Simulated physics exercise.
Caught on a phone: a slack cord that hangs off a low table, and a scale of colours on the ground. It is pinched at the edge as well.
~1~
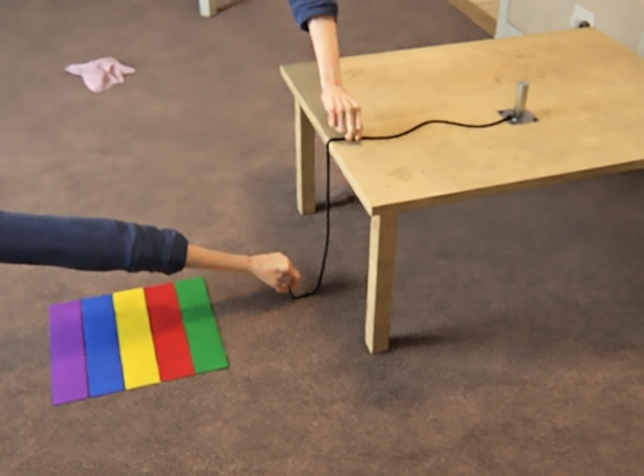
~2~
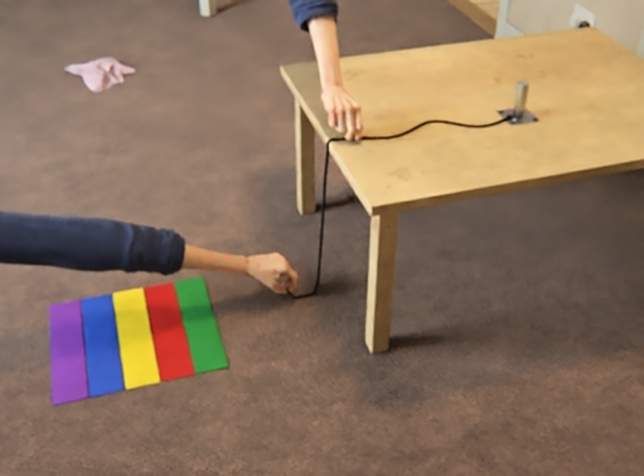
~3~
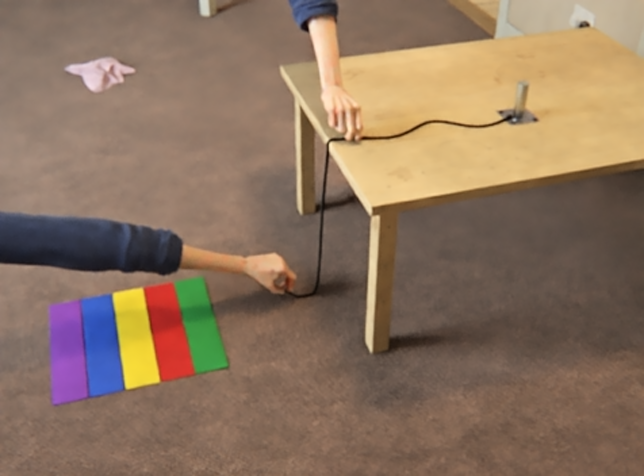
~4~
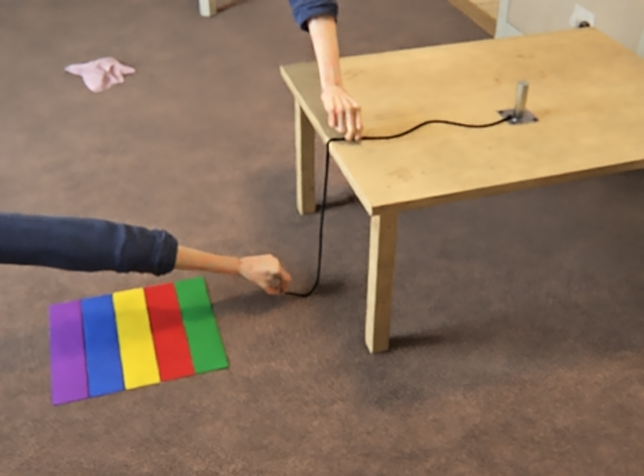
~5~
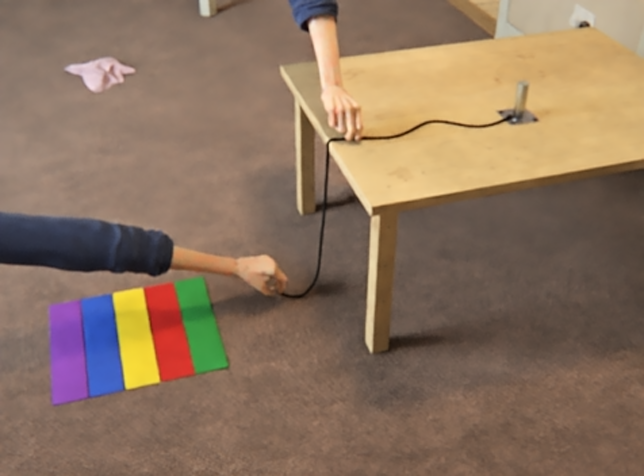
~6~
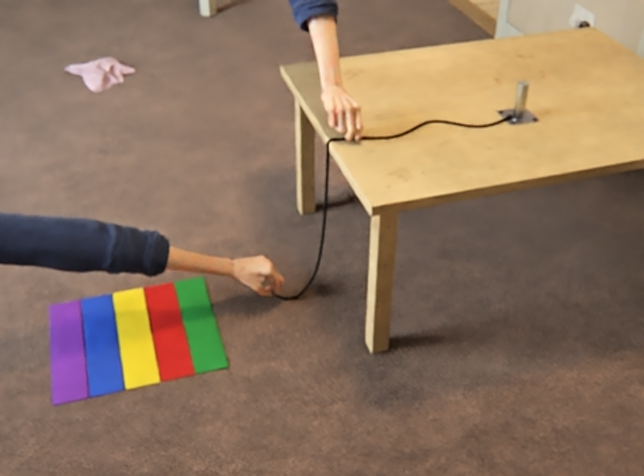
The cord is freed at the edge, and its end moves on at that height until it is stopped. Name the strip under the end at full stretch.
Over red.
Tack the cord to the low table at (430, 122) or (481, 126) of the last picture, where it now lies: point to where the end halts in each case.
Try by try, around (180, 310) and (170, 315).
A little later, end near (222, 302); short of the strips.
Next, end near (186, 310); over green.
When it is tight, end near (166, 314); over red. The end stops over the red strip.
